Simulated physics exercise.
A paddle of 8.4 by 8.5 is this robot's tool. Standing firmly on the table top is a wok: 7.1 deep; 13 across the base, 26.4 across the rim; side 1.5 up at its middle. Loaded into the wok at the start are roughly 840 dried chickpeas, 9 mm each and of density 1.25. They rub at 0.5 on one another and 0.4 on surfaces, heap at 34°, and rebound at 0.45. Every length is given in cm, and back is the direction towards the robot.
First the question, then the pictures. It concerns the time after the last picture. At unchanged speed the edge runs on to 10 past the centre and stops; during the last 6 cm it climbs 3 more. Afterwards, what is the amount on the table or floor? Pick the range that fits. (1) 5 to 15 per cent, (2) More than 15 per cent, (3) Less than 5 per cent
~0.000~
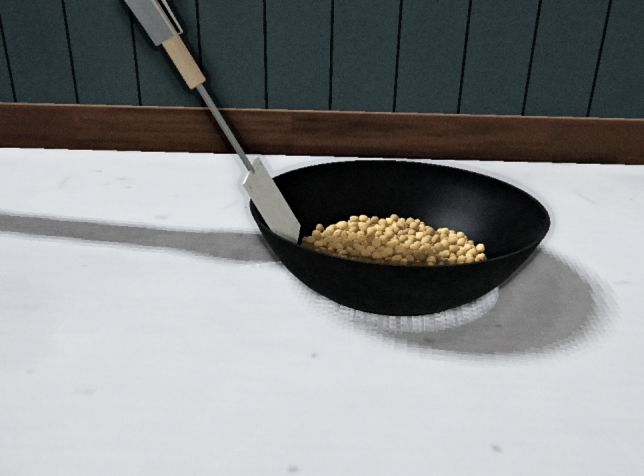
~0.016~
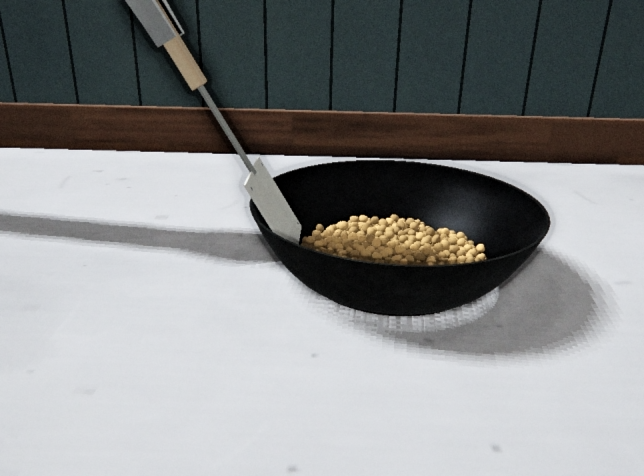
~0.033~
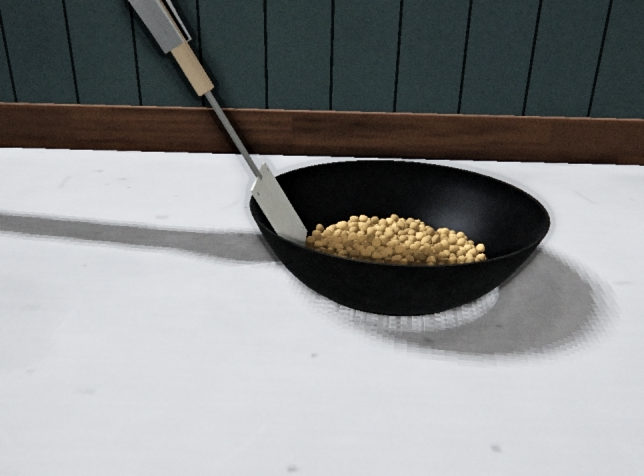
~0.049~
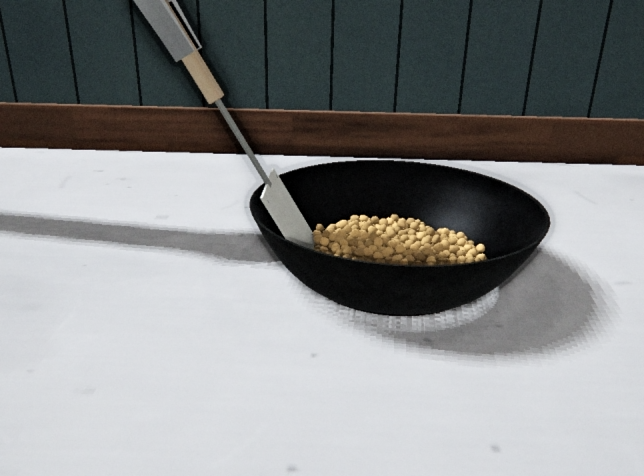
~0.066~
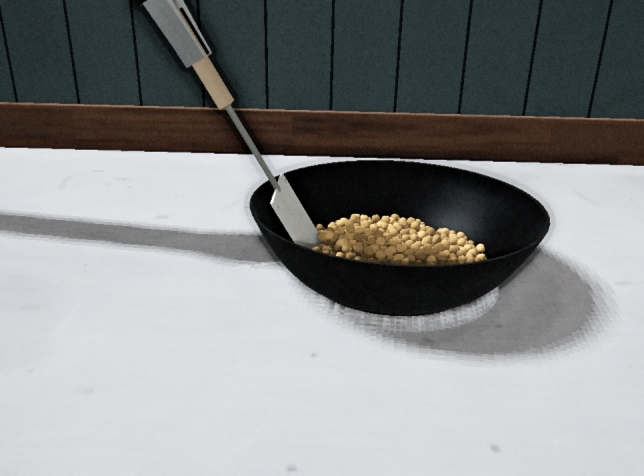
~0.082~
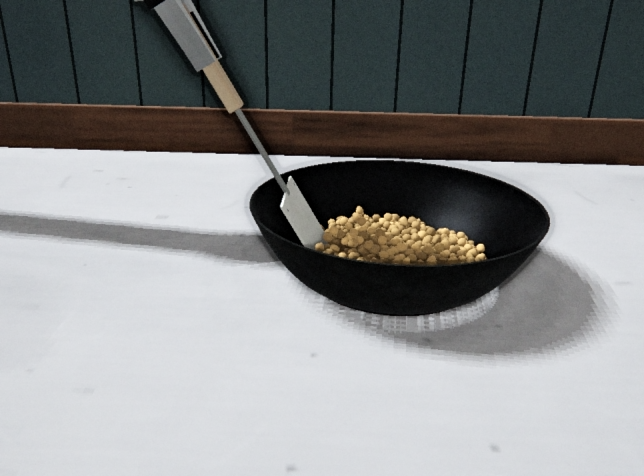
More than 15 per cent.
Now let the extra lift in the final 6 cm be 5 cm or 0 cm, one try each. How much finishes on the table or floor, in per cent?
It works out to some 15 per cent for the first setting and some 20 per cent for the second.
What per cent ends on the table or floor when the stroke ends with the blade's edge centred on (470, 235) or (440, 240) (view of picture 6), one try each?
Respectively some 0 and 0 percent end on the table or floor.
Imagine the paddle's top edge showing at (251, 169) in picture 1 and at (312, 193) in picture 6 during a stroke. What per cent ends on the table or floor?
Around 30 per cent finishes there.
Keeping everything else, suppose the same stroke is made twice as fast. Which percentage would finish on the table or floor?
Estimated share: Some 35 %.
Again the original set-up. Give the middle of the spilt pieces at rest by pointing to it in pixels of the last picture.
At about (629, 275) in the last picture.
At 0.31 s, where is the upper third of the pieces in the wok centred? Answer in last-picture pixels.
I'd say close to (475, 231).
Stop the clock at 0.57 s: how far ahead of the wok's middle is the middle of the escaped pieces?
I'd put it at some 20 centimetres.
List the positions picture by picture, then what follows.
The first frame shows the paddle top edge at (251, 169), sloping 60°; upper third of the load around (391, 251), from x 300 to 485, top at y 220; 835 in the wok.
The second frame shows the paddle top edge at (252, 170), sloping 60°; upper third of the load around (391, 251), from x 300 to 485, top at y 220.
The third frame shows the paddle top edge at (258, 175), sloping 60°; upper third of the load around (391, 251), from x 300 to 485, top at y 220.
The fourth frame shows the paddle top edge at (267, 182), sloping 60°; upper third of the load around (391, 251), from x 300 to 485, top at y 220.
The fifth frame shows the paddle top edge at (277, 187), sloping 60°; upper third of the load around (390, 249), from x 300 to 485, top at y 220.
The sixth frame shows the paddle top edge at (286, 190), sloping 60°; upper third of the load around (390, 249), from x 300 to 485, top at y 210; 835 in the wok.
After 0.20 s, sloping 60°, highest piece 4 above the table; 835 in the wok.
After 0.31 s, sloping 60°, highest piece 6 above the table; 835 in the wok.
After 0.57 s, sloping 60°, highest piece 8 above the table; 663 in the wok, 97 on the table or floor, 75 on the blade or in flight.
After 1.62 s, sloping 60°, highest piece 6 above the table; 663 in the wok, 172 on the table or floor.
In the end, 663 in the wok, 172 on the table or floor. That is 21 % on the table or floor.
